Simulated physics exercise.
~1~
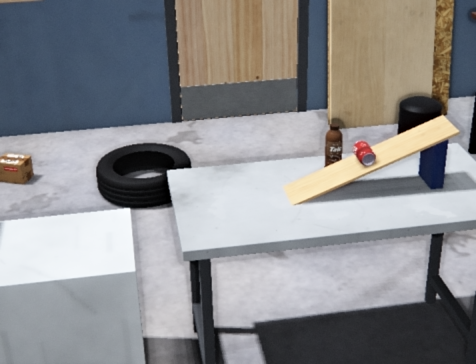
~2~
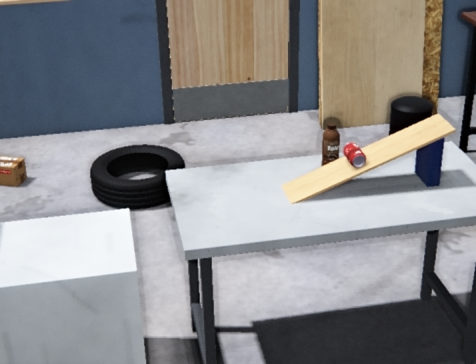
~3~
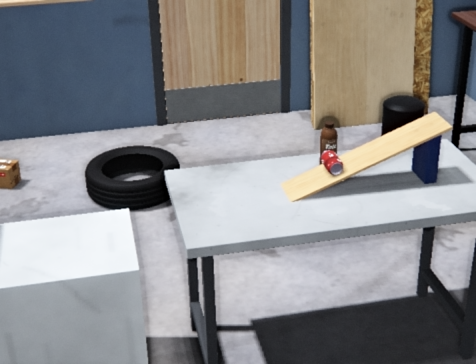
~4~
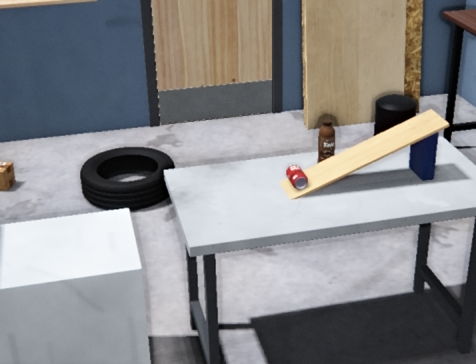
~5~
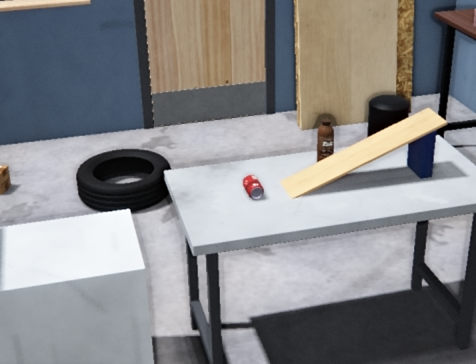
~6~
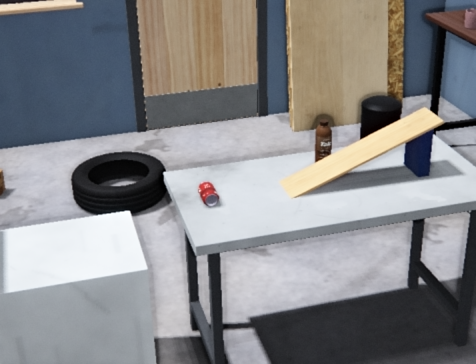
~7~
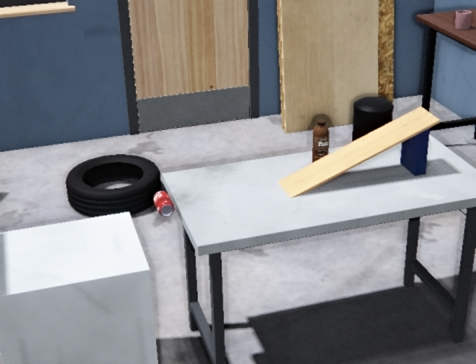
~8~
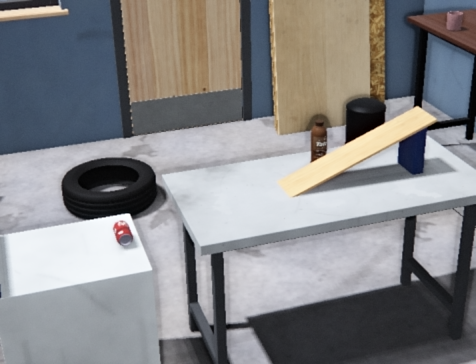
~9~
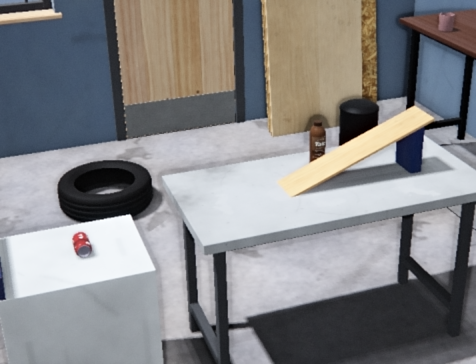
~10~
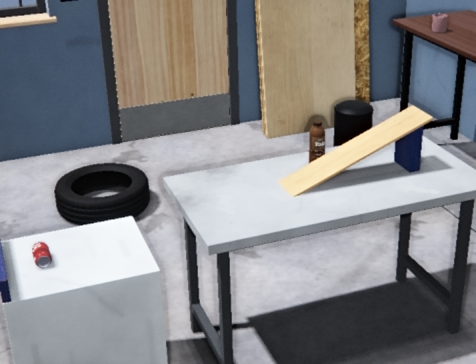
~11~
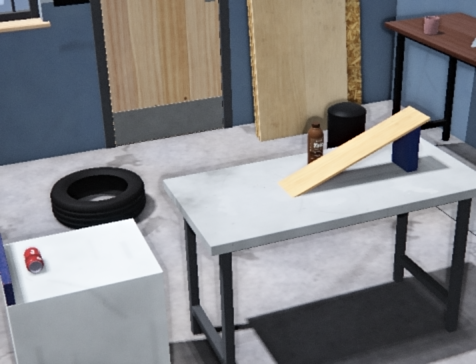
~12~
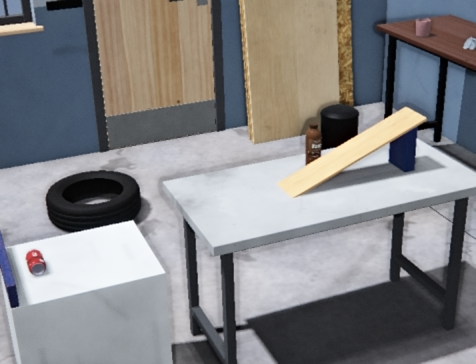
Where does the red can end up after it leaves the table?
The red can gets across the gap and comes to rest on top of the white cabinet, near its left end.
